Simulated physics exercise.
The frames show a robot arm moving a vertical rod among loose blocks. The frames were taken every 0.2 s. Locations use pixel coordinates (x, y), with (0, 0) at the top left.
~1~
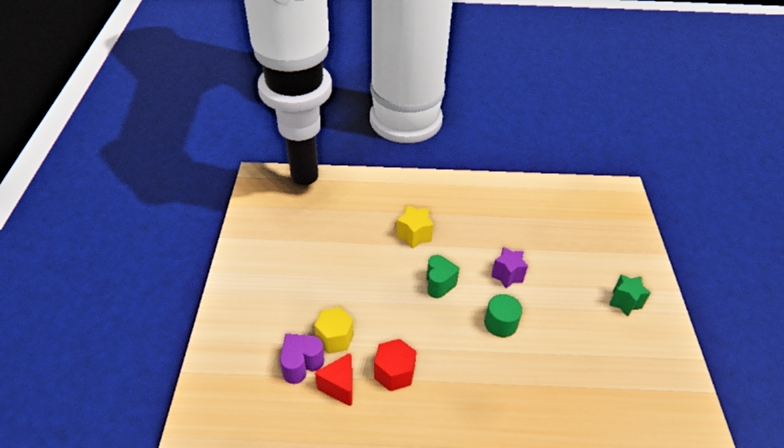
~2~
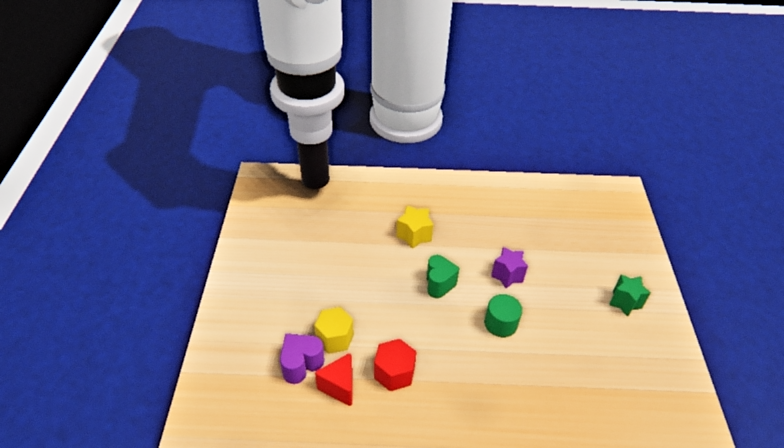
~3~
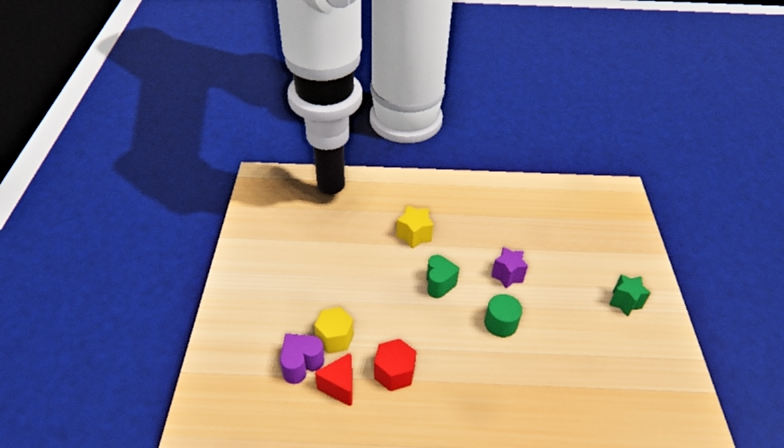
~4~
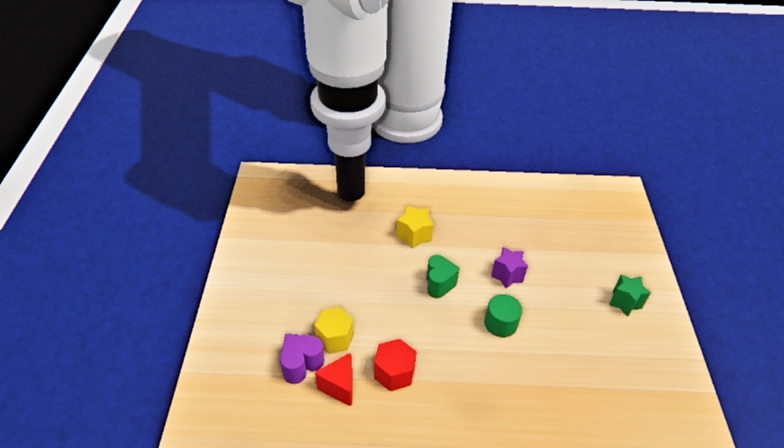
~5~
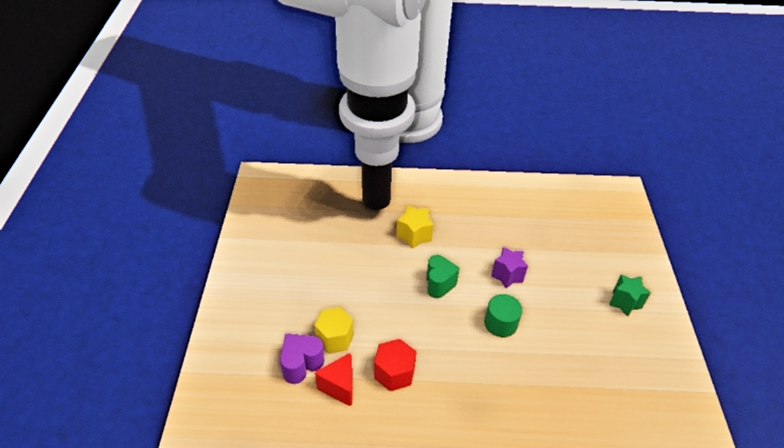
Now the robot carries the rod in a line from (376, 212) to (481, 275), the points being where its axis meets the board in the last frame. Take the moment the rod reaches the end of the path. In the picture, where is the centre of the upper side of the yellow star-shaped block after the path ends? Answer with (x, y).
Put as a pixel place, it's (513, 271).
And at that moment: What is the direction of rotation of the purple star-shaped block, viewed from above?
It spins against the clock.
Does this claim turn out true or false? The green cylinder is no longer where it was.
The claim does not hold.
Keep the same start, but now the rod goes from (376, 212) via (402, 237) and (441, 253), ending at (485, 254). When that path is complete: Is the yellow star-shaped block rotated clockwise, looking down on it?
That would be a no.
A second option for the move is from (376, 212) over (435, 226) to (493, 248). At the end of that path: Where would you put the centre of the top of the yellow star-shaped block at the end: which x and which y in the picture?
Around pixel (440, 233).
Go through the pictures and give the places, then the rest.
In the first picture, lower end of the rod (305, 176), tops of blocks, yellow star-shaped block (416, 217), green heart-shaped block (442, 268), green cylinder (506, 307), purple star-shaped block (512, 258).
In the second picture, rod (316, 180), blocks as before.
In the third picture, rod (331, 185), blocks as before.
In the fourth picture, rod (351, 192), blocks as before.
In the fifth picture, rod (376, 200), yellow star-shaped block (416, 217), green heart-shaped block (442, 268), green cylinder (506, 307), purple star-shaped block (512, 258).
What follows on the original path. One third of the way, rod (410, 220); yellow star-shaped block (436, 227).
Two thirds of the way, rod (446, 241); yellow star-shaped block (473, 248).
At the end, rod (484, 263); yellow star-shaped block (513, 271); green heart-shaped block not moved; green cylinder not moved; purple star-shaped block (544, 273), turned 40° anticlockwise.
